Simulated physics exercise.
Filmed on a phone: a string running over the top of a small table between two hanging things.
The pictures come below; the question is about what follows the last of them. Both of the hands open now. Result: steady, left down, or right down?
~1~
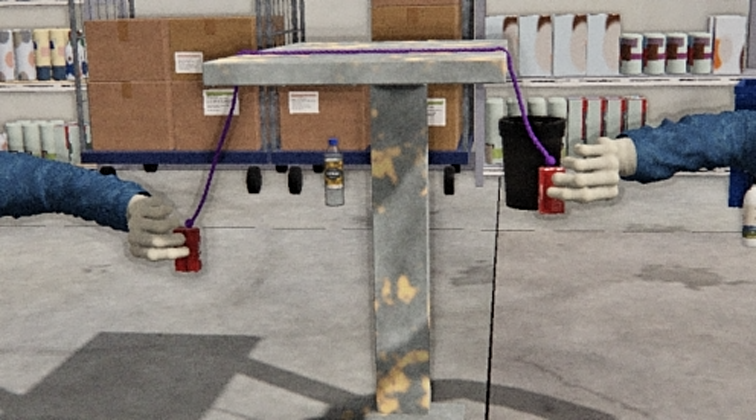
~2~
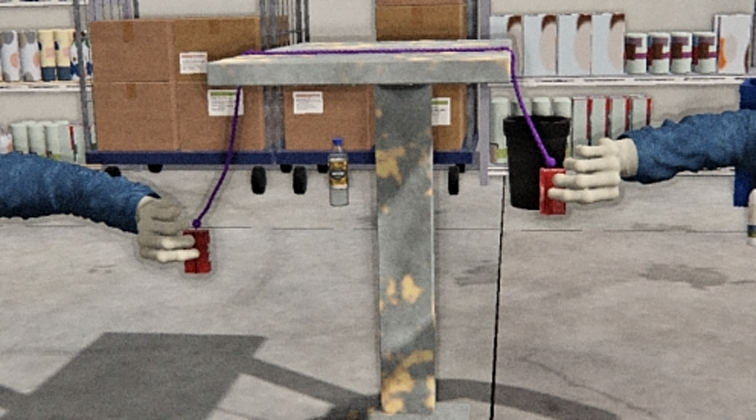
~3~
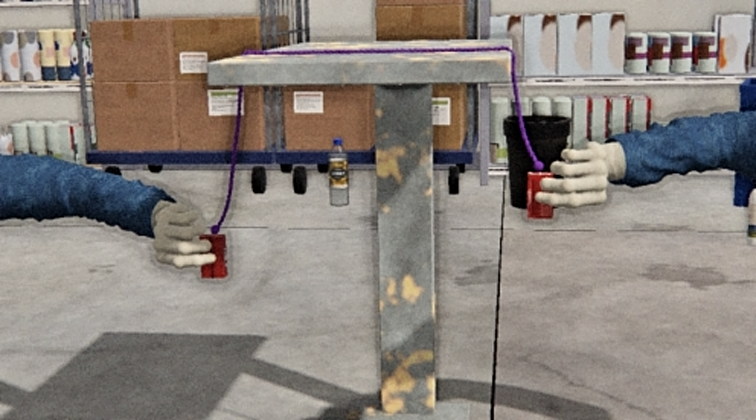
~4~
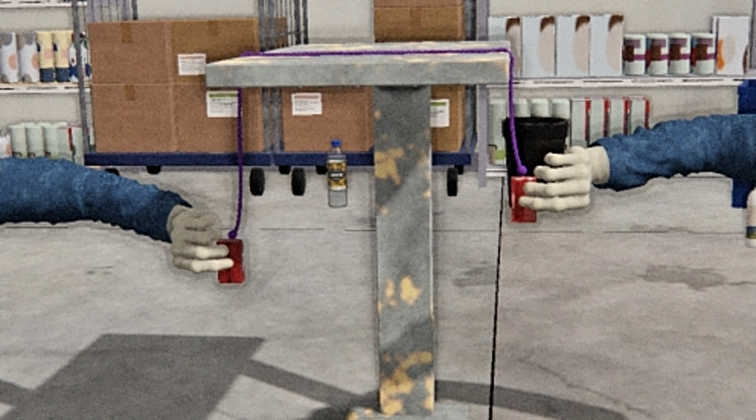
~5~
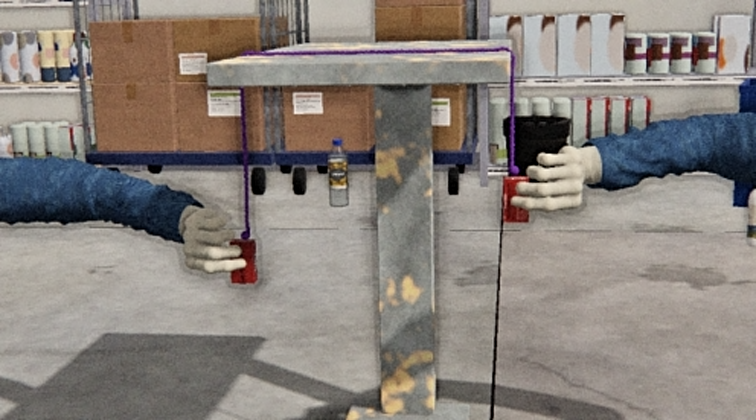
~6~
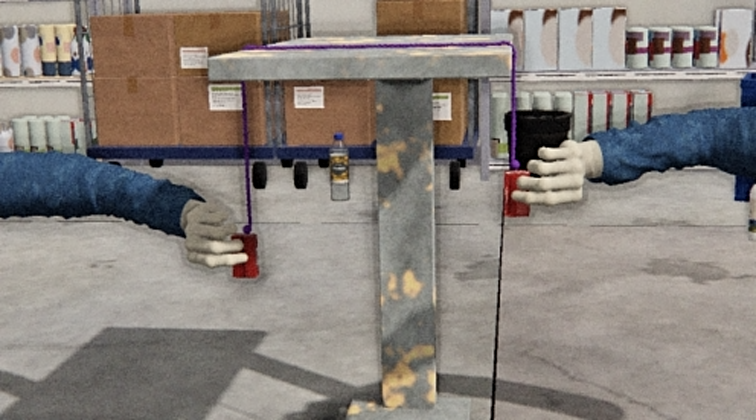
Watch this: It won't shift at all.
Then, 0.46 s on from there, left matchbox still level near (256, 257); right matchbox still level near (508, 196).
Then, 1.06 s on from there, left matchbox still level near (246, 258); right matchbox still level near (515, 196).
In the end, left matchbox still level near (254, 258); right matchbox still level near (516, 196). The string keeps its balance.
